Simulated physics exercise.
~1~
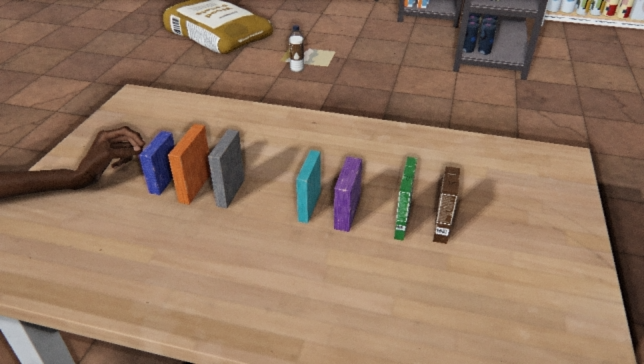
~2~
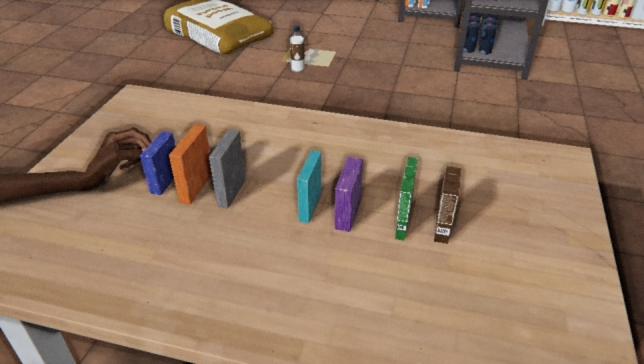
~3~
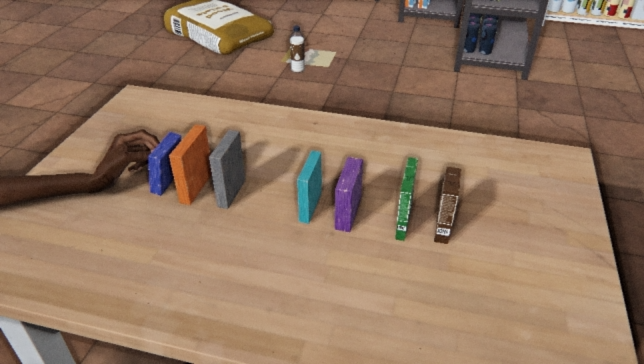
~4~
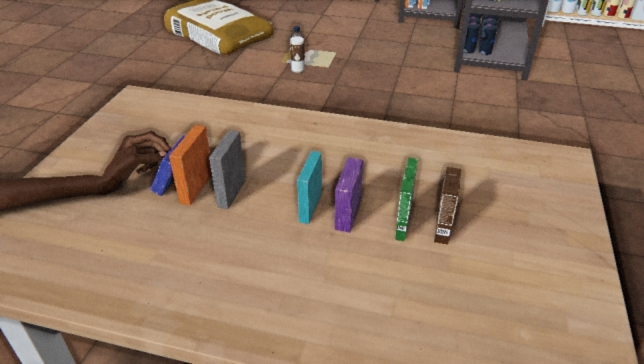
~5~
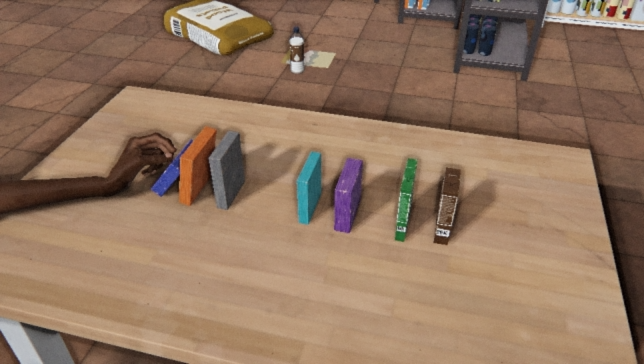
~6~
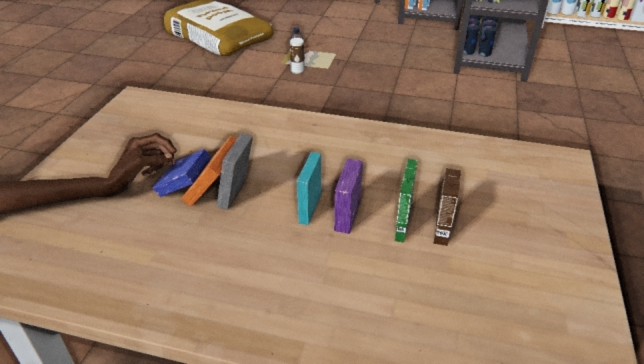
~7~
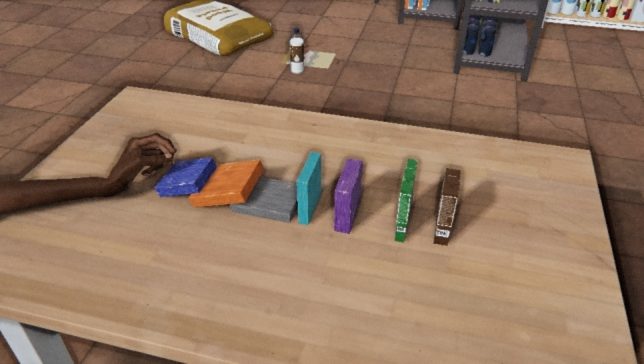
Hand tipping a blue block rightward on a wooden table, toppling the orange and grey ones while the turquoise one stays standing.
